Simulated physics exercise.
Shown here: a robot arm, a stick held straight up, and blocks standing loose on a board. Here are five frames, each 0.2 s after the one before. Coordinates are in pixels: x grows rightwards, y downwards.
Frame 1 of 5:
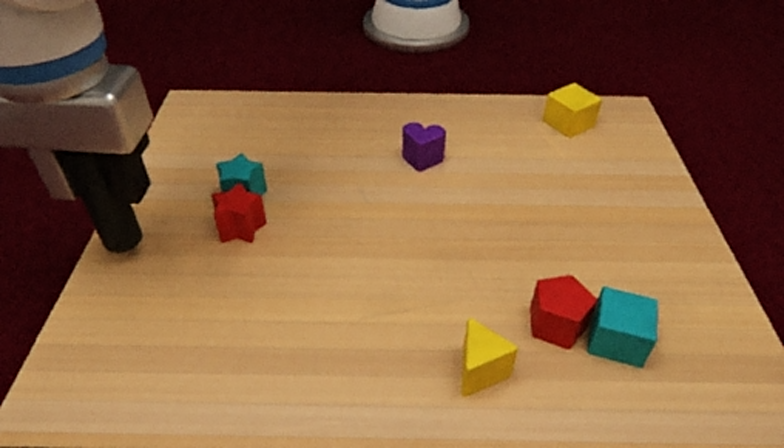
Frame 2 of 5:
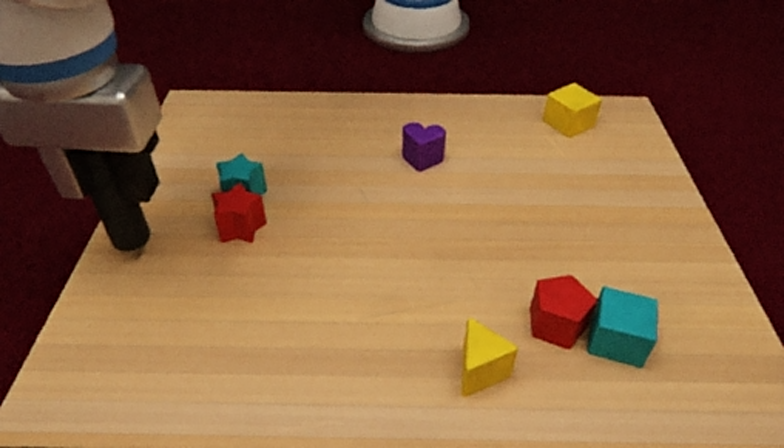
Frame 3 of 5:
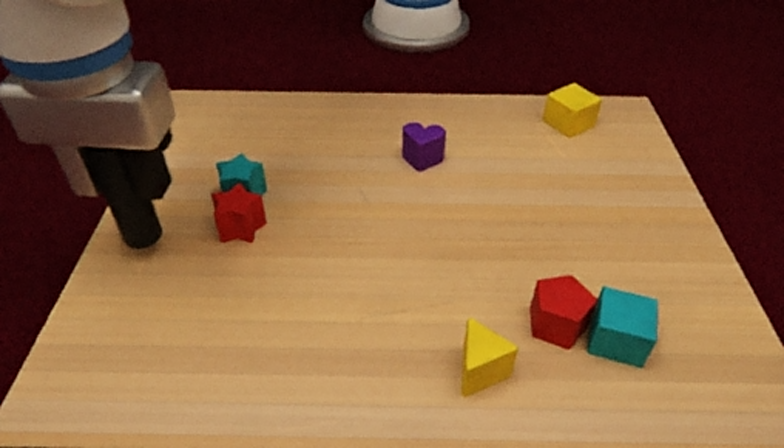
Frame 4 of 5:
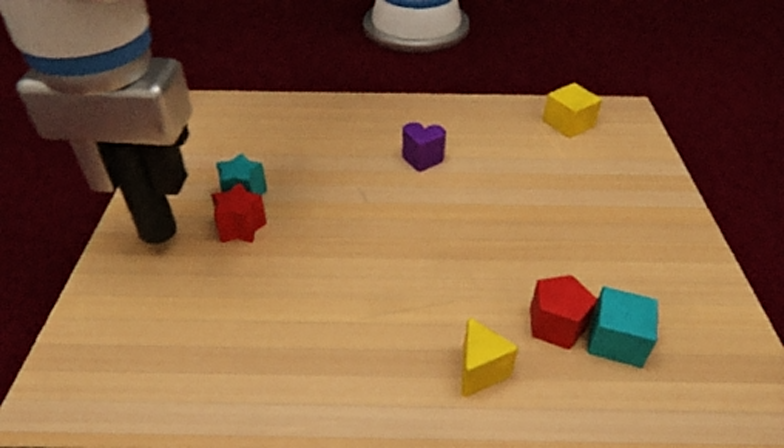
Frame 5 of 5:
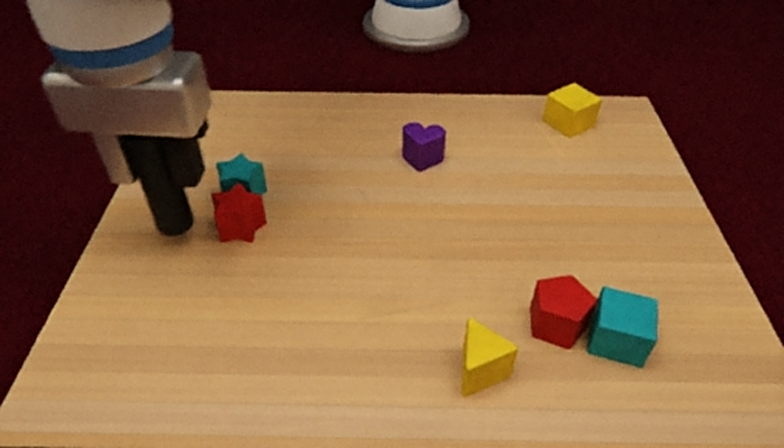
Robot arm with a black upright stick moving slowly right across a wooden board toward red and turquoise stars, all blocks staying still.
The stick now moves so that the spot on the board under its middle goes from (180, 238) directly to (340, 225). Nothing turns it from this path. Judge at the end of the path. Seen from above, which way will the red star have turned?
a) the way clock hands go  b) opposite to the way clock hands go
It's b.
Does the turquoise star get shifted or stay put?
In the end it has not been moved.
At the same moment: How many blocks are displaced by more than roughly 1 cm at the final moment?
When the path ends, I think you'll find one block out of place by more than 1 cm.
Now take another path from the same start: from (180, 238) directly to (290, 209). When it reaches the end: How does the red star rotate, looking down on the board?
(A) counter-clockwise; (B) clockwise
The one that fits is B, clockwise.
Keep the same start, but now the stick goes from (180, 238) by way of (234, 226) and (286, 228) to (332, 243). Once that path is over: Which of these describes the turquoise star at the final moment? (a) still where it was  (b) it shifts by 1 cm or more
It's a.
What follows on the original path. One third of the way, stick at (232, 220); red star at (265, 195).
Two thirds of the way, stick at (287, 216); red star at (318, 189).
At the end, stick at (340, 213); red star at (365, 180), turned 30° anticlockwise; turquoise star unmoved.
